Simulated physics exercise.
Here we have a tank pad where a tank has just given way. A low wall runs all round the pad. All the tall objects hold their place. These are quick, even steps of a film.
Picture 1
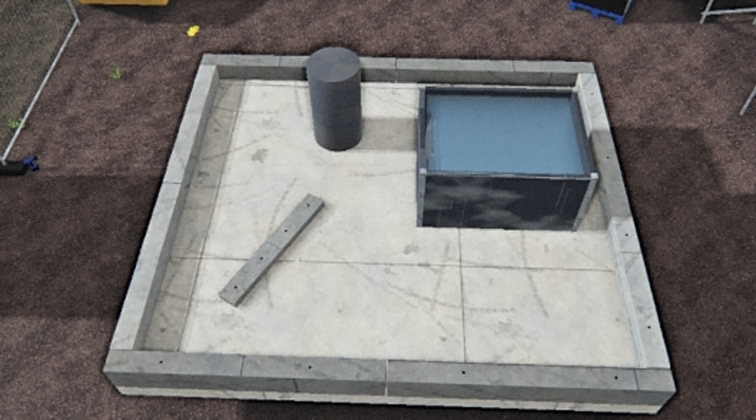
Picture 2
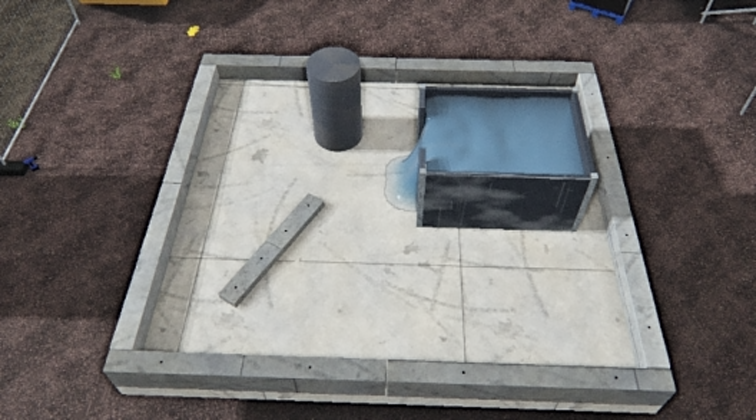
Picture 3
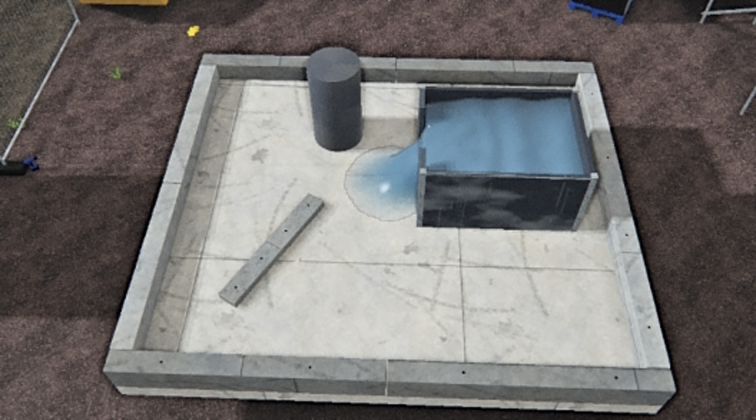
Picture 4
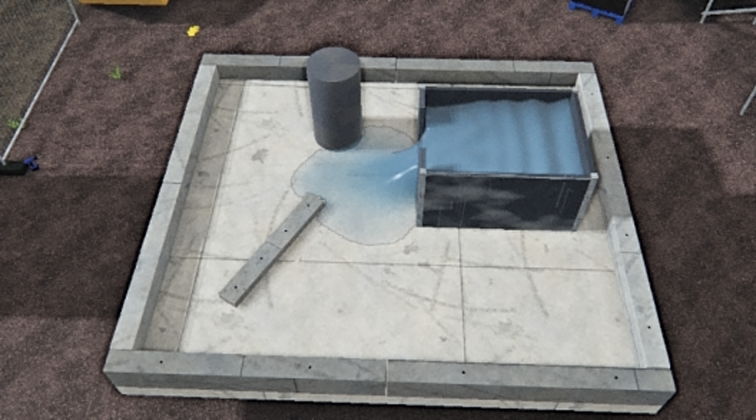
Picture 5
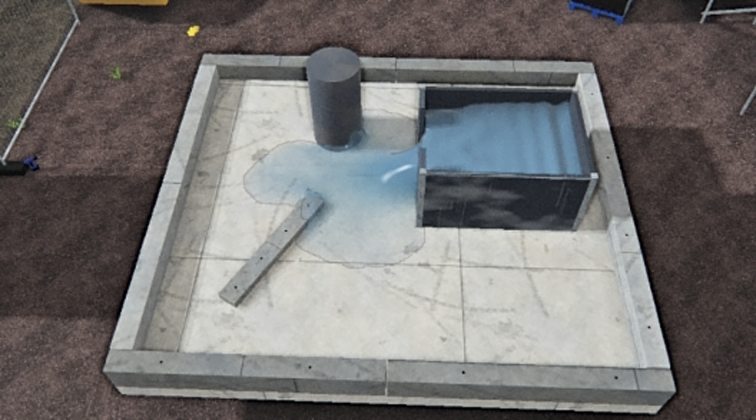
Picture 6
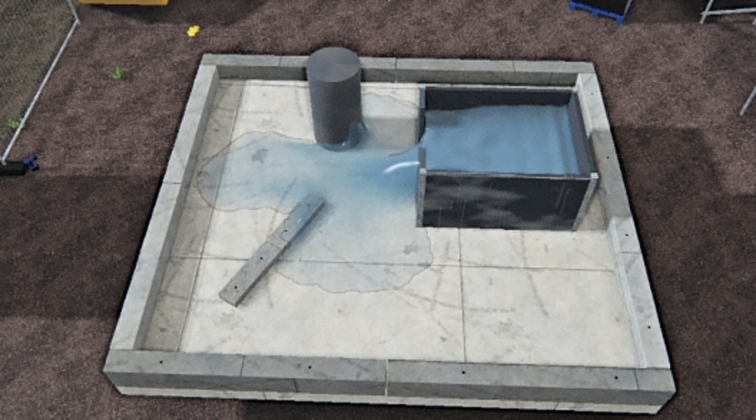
On a walled concrete pad, water poured from the left side of a dark open tank, spread around the foot of a round pillar and past a low slanted block, and fanned out leftward.
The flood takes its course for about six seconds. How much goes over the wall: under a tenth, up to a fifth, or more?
Over the wall goes not even a tenth.
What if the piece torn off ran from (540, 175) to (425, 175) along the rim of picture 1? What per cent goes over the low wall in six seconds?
Close to 10 %.
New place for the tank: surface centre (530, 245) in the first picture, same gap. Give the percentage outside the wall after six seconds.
About 8 per cent.
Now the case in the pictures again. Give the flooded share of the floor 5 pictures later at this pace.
I make it 50 per cent.
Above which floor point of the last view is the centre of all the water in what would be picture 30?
I would point to (356, 201).
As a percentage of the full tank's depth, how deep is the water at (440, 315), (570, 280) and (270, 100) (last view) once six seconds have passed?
Roughly 6, 12 and 10 per cent, in turn.
A moment on, water covers 35 % of the floor; the low wall has let 0 % over.
Next, water covers 45 % of the floor; the low wall has let 0 % over.
Then, water covers 50 % of the floor; the low wall has let 2 % over.
Later, water covers 75 % of the floor; the low wall has let 3 % over.
In the end, water covers 85 % of the floor; the low wall has let 3 % over.
